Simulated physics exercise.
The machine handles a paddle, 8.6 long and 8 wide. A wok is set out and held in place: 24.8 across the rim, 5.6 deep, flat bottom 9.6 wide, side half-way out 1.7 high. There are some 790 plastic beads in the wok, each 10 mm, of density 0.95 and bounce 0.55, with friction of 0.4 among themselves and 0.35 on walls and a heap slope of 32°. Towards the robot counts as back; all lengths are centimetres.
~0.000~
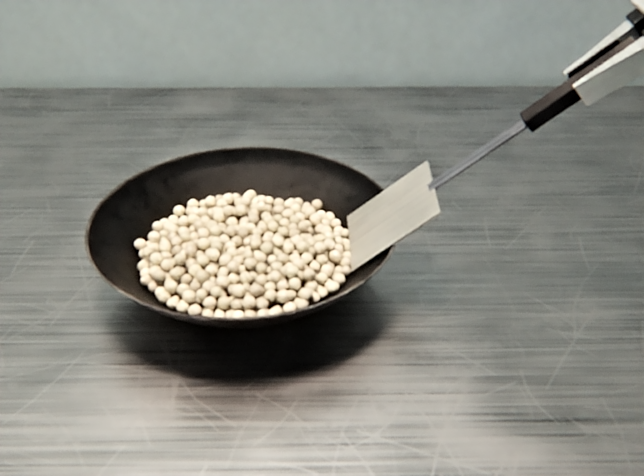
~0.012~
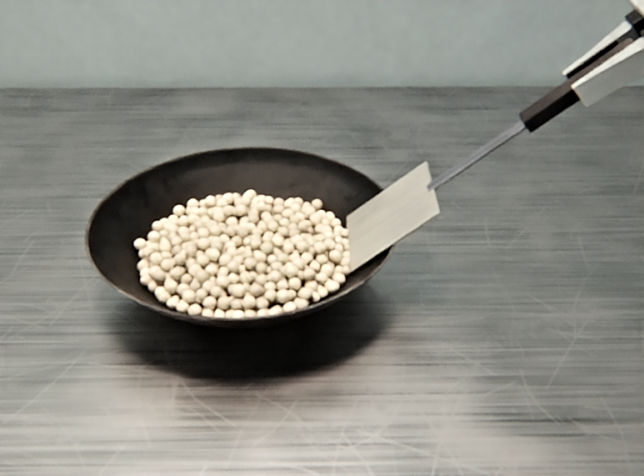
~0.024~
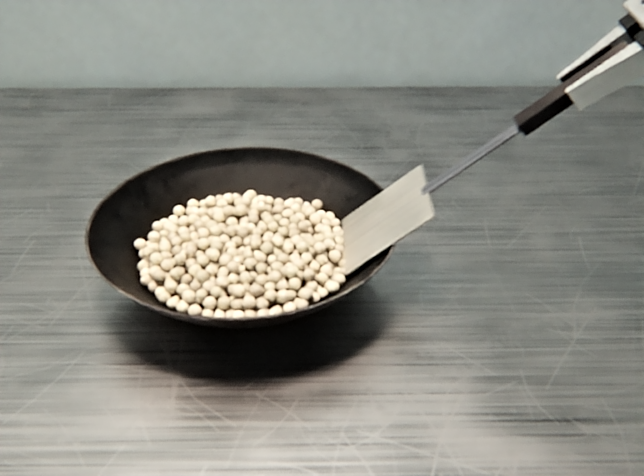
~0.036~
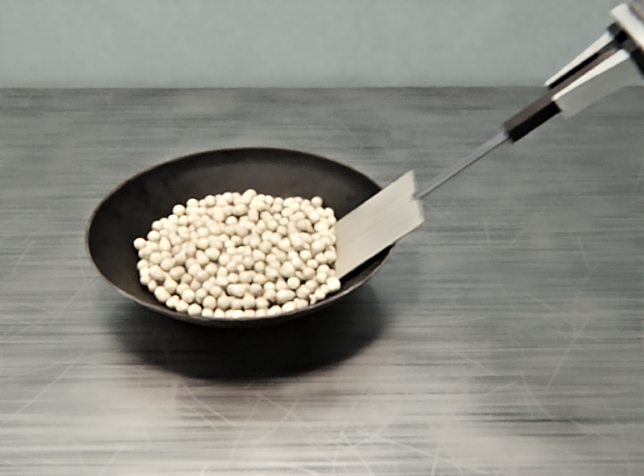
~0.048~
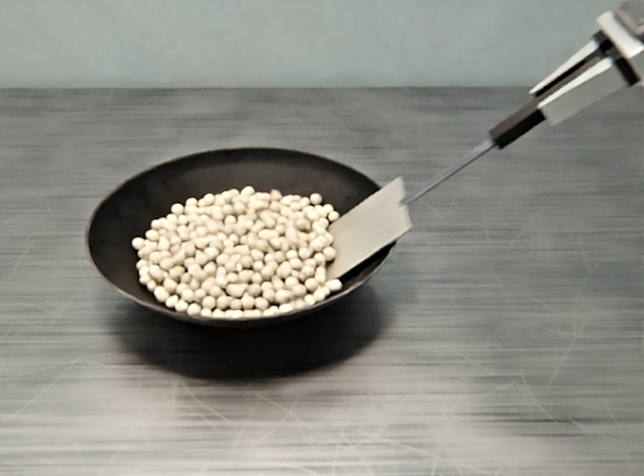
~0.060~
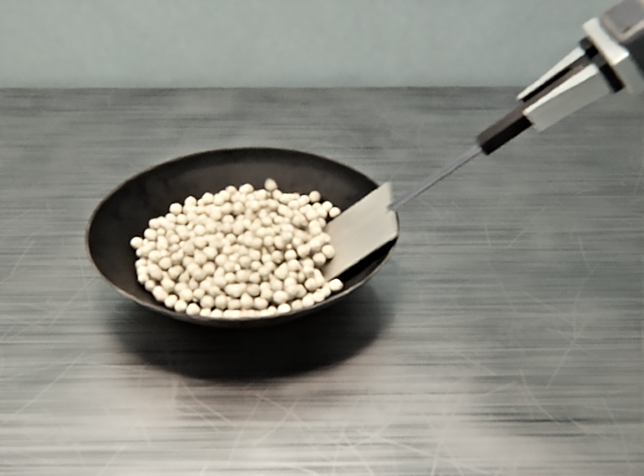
A gray paddle held by a machine pushes left into pale beads in a dark wok.
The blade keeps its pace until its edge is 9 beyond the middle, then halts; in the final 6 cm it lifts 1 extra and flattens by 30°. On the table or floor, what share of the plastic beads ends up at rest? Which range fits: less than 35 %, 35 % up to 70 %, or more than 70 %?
The range that fits is less than 35 %.
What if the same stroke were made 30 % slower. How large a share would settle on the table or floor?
It would be roughly 20 percent.
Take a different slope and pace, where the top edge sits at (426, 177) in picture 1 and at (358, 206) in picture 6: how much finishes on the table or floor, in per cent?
Roughly 45 %.
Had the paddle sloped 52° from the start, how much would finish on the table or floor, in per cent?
Somewhere around 35 per cent would end on the table or floor.
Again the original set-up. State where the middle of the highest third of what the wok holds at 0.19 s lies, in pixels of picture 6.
Near (160, 224).
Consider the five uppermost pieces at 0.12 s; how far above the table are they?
Somewhere around 5 centimetres high.
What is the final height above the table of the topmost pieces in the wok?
It reaches around 7.0 cm.
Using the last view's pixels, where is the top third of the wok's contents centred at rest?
It is centred near (147, 239).
After 0.12 s, sloping 40°, highest piece 6 above the table; 788 in the wok.
After 0.19 s, sloping 31°, highest piece 7 above the table; 788 in the wok.
After 0.42 s, sloping 10°, highest piece 7 above the table; 577 in the wok, 181 on the table or floor, 30 on the blade or in flight.
After 1.47 s, sloping 10°, highest piece 7 above the table; 572 in the wok, 216 on the table or floor.
At rest, 572 in the wok, 216 on the table or floor. That is 27 % on the table or floor.
